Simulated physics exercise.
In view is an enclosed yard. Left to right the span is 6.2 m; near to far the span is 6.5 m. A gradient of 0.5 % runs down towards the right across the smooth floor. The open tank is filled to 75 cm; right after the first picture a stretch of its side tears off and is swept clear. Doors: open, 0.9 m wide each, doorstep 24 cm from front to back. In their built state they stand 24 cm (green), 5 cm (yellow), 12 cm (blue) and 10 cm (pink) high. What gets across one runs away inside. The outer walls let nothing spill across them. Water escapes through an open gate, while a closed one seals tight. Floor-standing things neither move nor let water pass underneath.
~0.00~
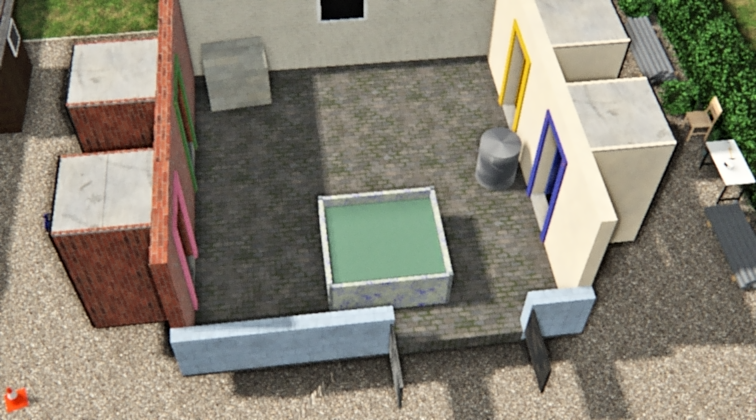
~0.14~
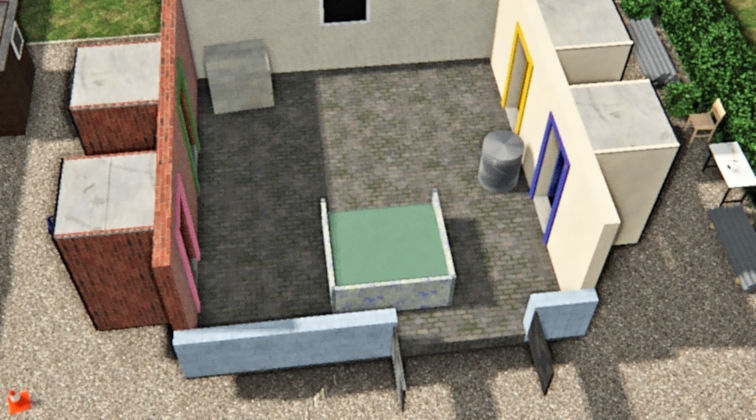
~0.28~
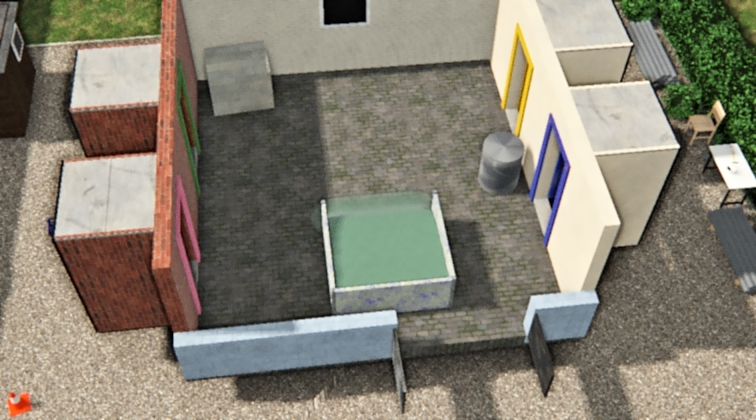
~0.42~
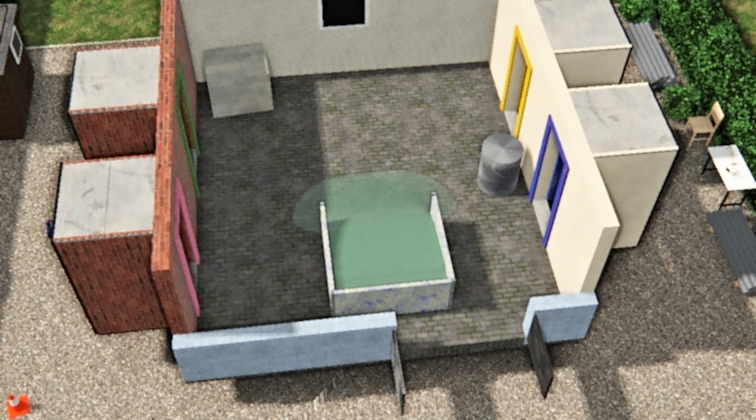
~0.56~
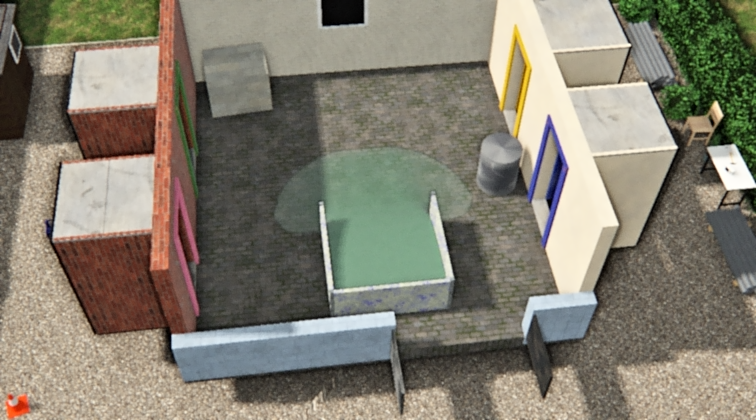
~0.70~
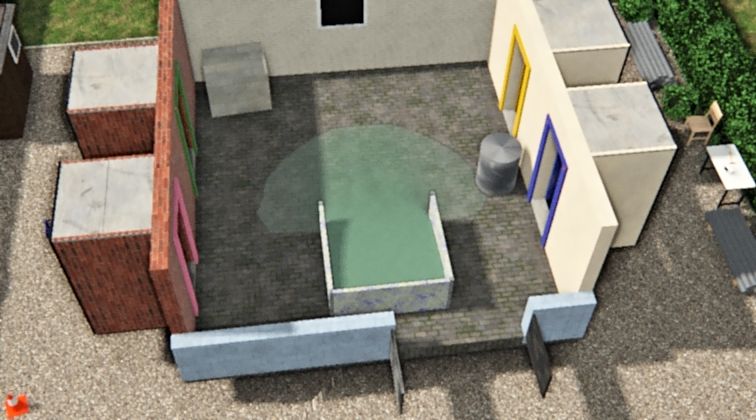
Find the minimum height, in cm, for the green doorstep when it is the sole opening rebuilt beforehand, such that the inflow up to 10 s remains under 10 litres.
The minimum height is about 6.5 cm.
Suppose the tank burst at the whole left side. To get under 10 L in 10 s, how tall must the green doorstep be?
Required height: Approx. 10.0 cm.
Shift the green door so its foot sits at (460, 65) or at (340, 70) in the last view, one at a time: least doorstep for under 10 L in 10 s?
Minimums: Roughly 27 cm and 27 cm.
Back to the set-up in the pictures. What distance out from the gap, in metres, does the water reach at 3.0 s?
The front sits around 5.4 m out.
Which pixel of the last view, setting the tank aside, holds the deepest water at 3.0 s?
About (484, 60).
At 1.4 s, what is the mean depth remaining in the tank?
About 32 cm.
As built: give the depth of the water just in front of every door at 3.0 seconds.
Green door 5 cm, yellow door 6 cm, blue door 1 cm, pink door 0 cm.
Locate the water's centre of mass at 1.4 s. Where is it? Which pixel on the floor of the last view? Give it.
(373, 201) or so.
After 1.4 s water covers 50 % of the floor, deepest (32 cm) near (351, 70); it has not reached the green door.
After 3.0 s water covers 60 % of the floor, deepest (36 cm) near (484, 60); 5 cm at the green door, 0 litres in over its 24 cm doorstep.
After 10.0 s water covers 100 % of the floor, deepest (12 cm) near (219, 356); 5 cm at the green door, 0 litres in over its 24 cm doorstep.
At the green door as built, the water arrived by 1.9 s and peaked near 9 cm at 5.4 s.
Run again over the same 10 s with other heights there, 21 litres in over 5 cm, 3 litres over 8 cm. The limit of 10 litres is kept from about 6.5 cm up.
